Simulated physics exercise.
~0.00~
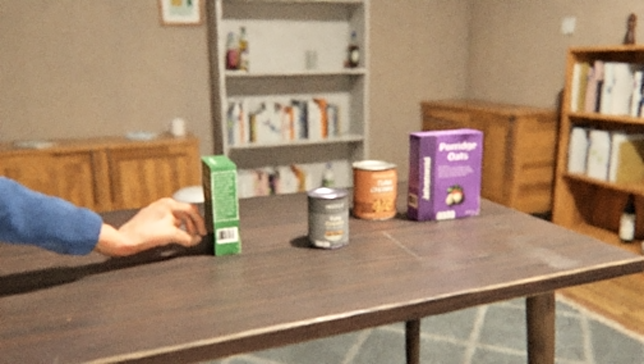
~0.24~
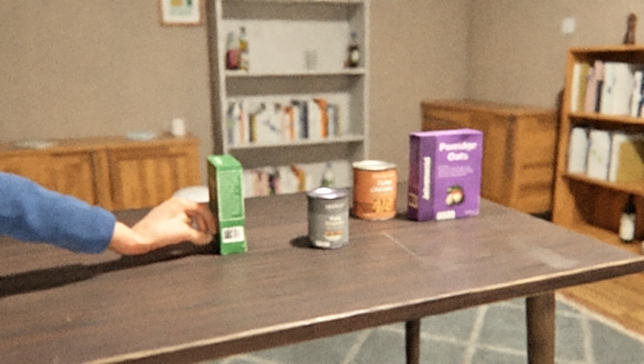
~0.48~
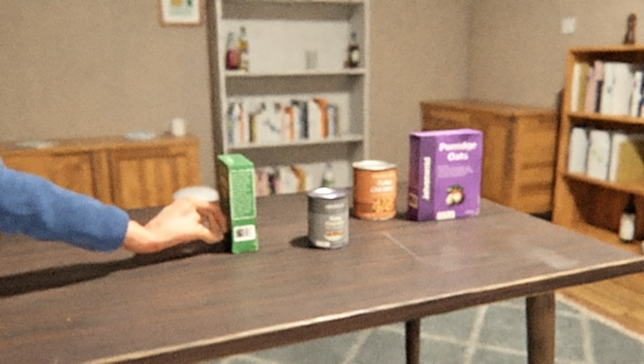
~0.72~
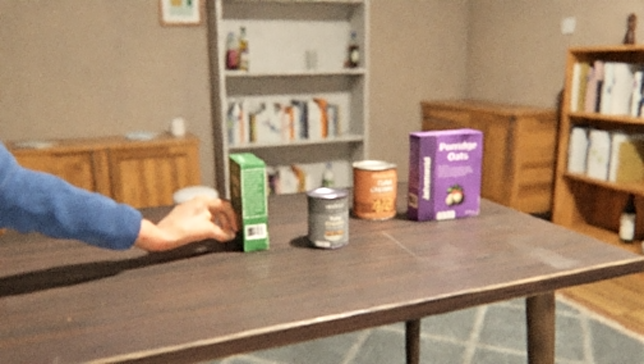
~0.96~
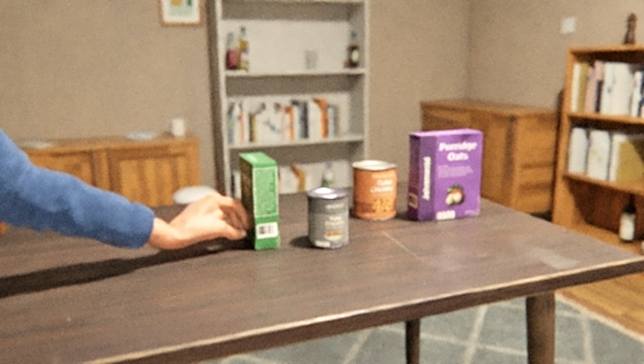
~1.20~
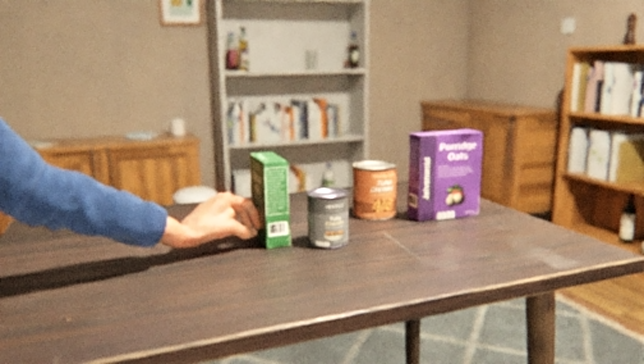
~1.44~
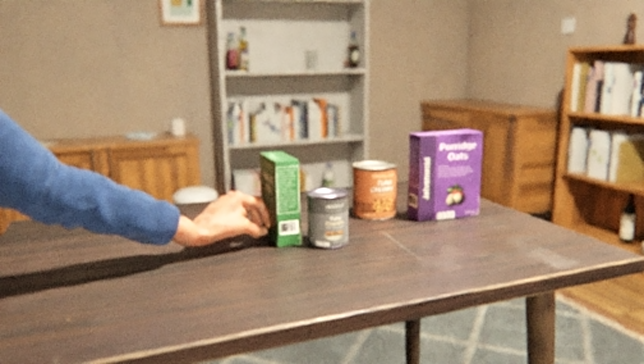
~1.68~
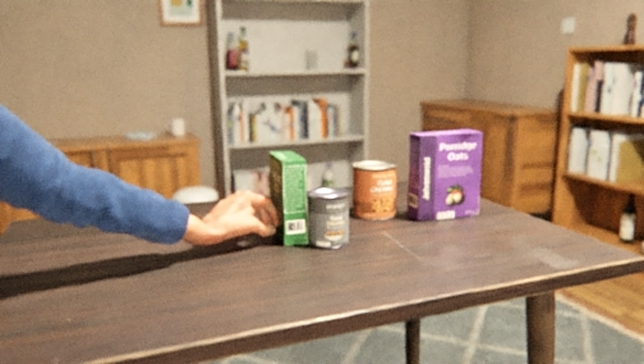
At first, a green packet stands upright on a dark wooden table, with a grey tin, an orange tin and a purple packet to its right and shelves behind. A hand in a blue sleeve reaches in from the left, its fingers at the green packet's side. The hand pushes the packet steadily to the right, and it slides across the tabletop without tipping. It draws closer and closer to the grey tin, while the tins and the purple packet stay put. By the end, the green packet stands upright right beside the grey tin, the hand still next to it.
